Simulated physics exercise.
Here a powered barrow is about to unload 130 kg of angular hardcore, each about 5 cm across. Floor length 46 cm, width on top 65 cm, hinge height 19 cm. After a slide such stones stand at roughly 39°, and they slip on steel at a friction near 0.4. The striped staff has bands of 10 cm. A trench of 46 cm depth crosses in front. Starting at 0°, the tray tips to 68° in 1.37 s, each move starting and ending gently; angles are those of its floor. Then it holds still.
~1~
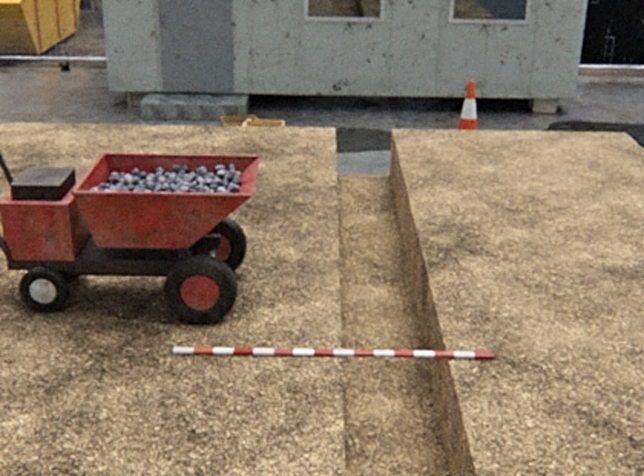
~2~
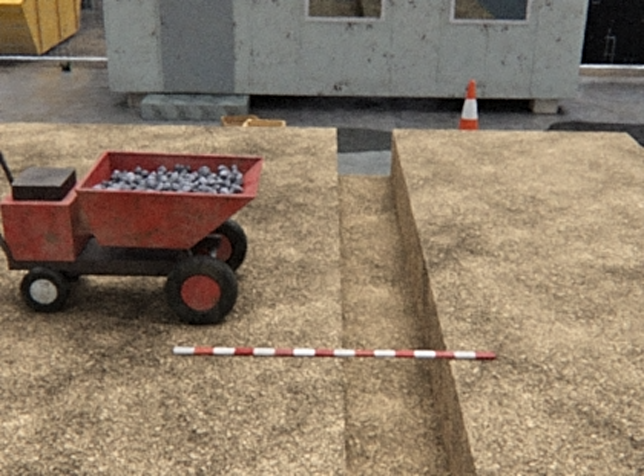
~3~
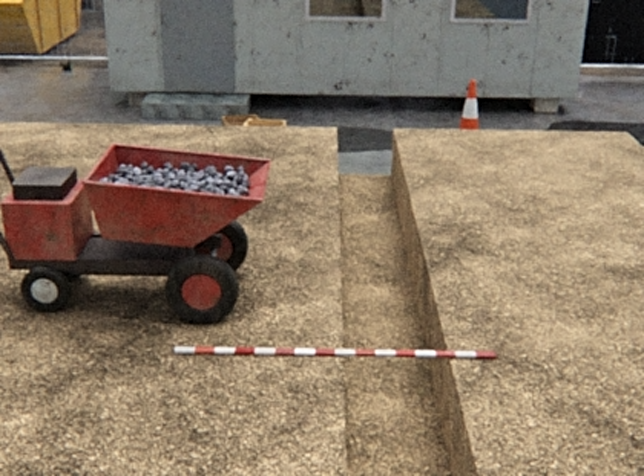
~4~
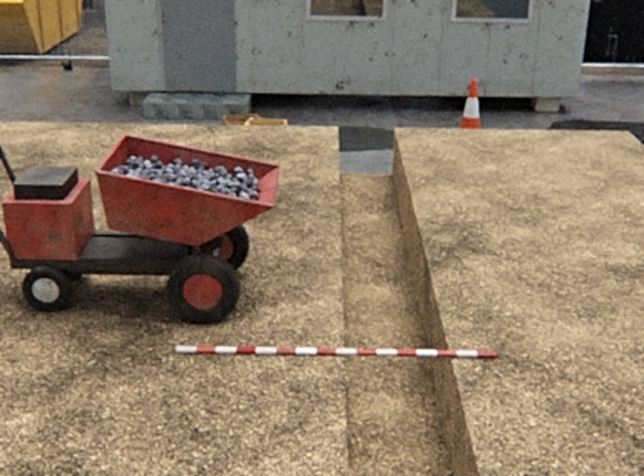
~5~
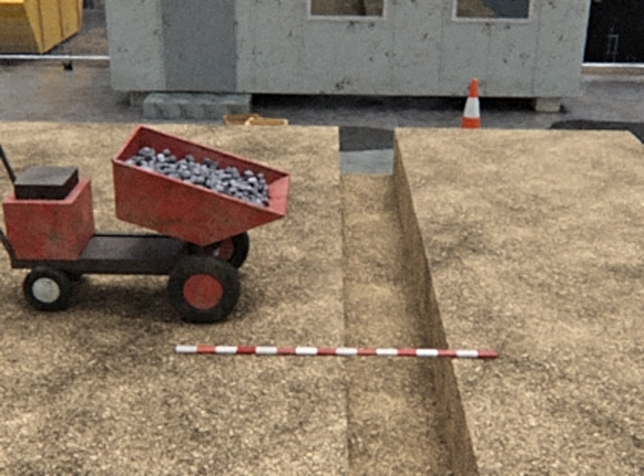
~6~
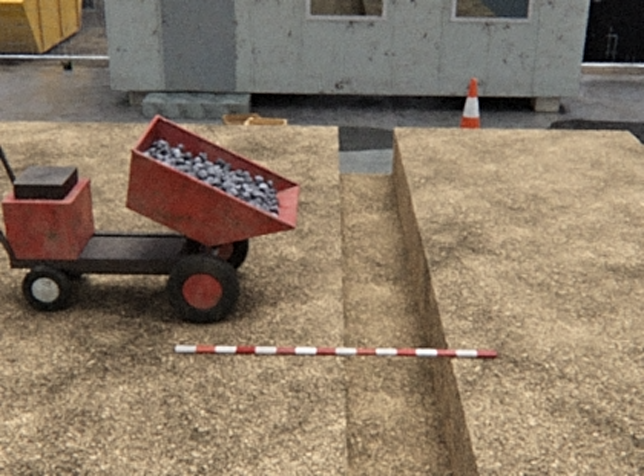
At the start, a red powered barrow loaded with grey stones stands left of a trench, its tray level, with a striped staff lying across the gap. The tray then tilts forward to the right, slowly at first, its rear lifting steadily higher while the wheels stay put and the stones remain inside.
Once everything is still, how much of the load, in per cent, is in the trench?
Close to 80 in a hundred.
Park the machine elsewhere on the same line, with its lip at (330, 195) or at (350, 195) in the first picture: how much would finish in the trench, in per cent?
First some 95, then 75 per cent.
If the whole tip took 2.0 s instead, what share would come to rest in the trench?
It would be near 80 per cent.
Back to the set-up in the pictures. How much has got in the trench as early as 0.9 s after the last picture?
About 15 per cent by then.
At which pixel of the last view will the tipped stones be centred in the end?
Around (378, 359).
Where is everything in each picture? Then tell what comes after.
Lip at (251, 196), floor tilted 0°, highest stones at (195, 178), in the first picture.
The tray is at 1°, its lip at (254, 197); the top of the load is at (181, 177), in the second picture.
Lip at (262, 201), floor tilted 5°, highest stones at (165, 174), in the third picture.
The tray is at 11°, its lip at (273, 207); the top of the load is at (147, 167), in the fourth picture.
Lip at (285, 216), floor tilted 18°, highest stones at (149, 159), in the fifth picture.
The tray is at 26°, its lip at (295, 228); the top of the load is at (157, 151), in the sixth picture.
Then, 0.4 s after the last picture the floor is at 58°, 100 % in the tray; the foremost stones are at (315, 259).
Then, 0.9 s after the last picture the floor is at 68°, 76 % in the tray, 10 % short of the trench, 14 % in the trench; the foremost stones are at (383, 350).
Then, 1.2 s after the last picture the floor is at 68°, 34 % in the tray, 13 % short of the trench, 53 % in the trench; the foremost stones are at (428, 367).
Then, 3.2 s after the last picture the floor is at 68°, 5 % in the tray, 15 % short of the trench, 80 % in the trench; the foremost stones are at (424, 340).
